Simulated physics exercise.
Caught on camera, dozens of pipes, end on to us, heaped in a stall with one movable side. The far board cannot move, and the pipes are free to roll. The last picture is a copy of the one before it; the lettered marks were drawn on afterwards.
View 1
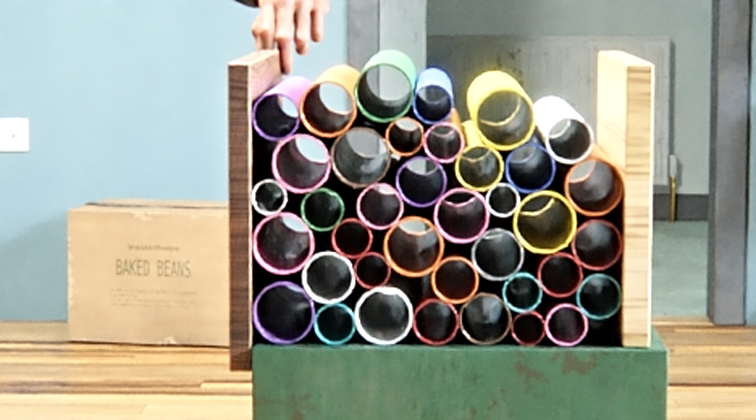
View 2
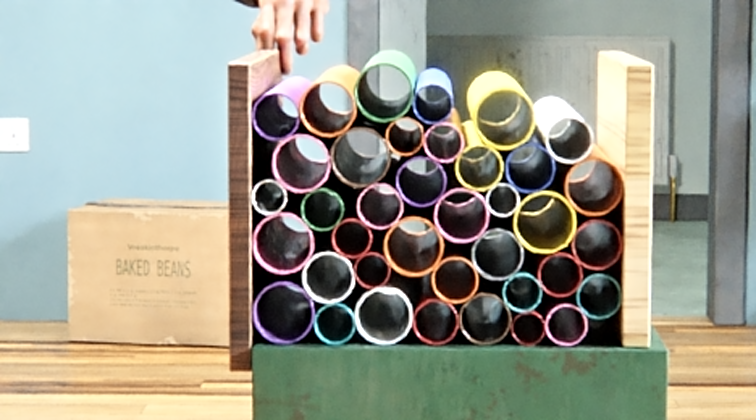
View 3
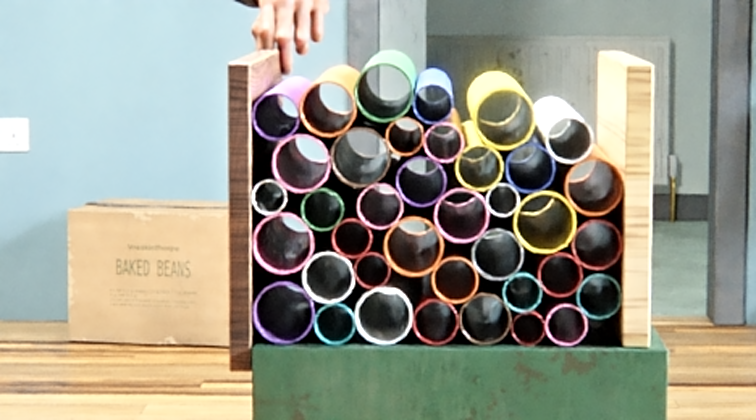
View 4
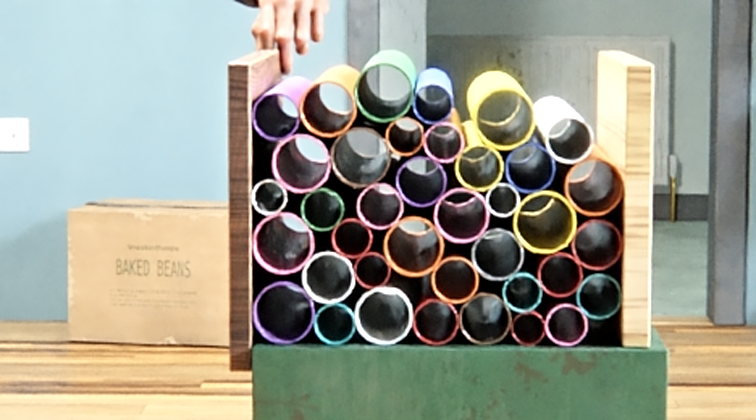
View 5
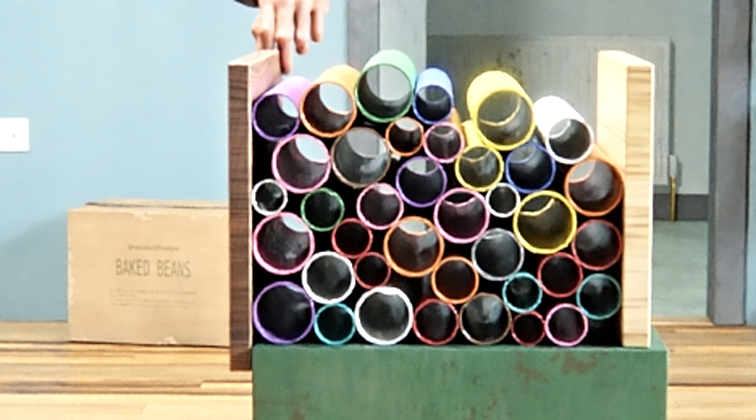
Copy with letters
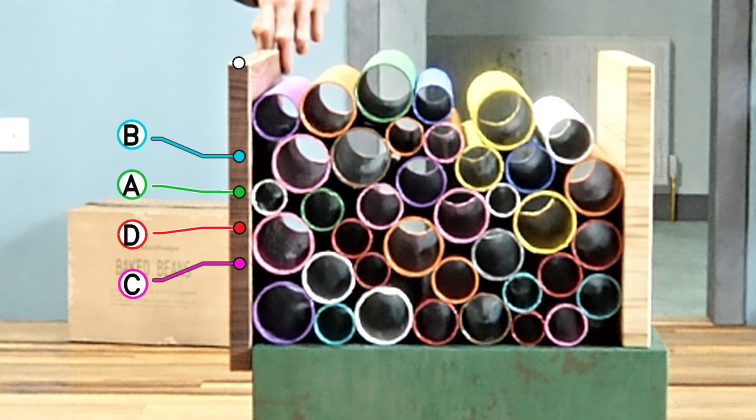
In this clip, a hand rests on top of the left wooden board beside a heap of colourful pipes stacked between two boards on a green base, near a baked beans box, and nothing visibly moves.
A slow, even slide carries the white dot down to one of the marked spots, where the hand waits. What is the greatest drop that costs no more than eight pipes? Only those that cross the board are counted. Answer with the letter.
Down to C.
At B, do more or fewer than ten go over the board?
Fewer than ten.
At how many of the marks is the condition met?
Four of them.
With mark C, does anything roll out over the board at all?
Yes.
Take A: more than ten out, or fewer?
It loses fewer than ten.
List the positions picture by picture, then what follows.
In the first picture, a white pipe (269, 198); a white pipe (503, 200); a pink pipe (444, 142).
In the second picture, a pink pipe (444, 142); an orange pipe (327, 108).
In the third picture, side board (258, 195); a purple pipe (283, 313).
In the fourth picture, a turquoise pipe (599, 296).
In the fifth picture, an orange pipe (413, 247); a white pipe (269, 198); a white pipe (503, 200).
On the marked copy, A at (239, 192); B at (239, 156); C at (240, 264); D at (239, 228); the white dot at (239, 63).
Taking C. A third of the way, top of the board (252, 155).
Two thirds of the way, top of the board (252, 258).
When it is over, top of the board (252, 263), six out over the board.
As for the rest, A none out over the board; B none out over the board; D six out over the board.
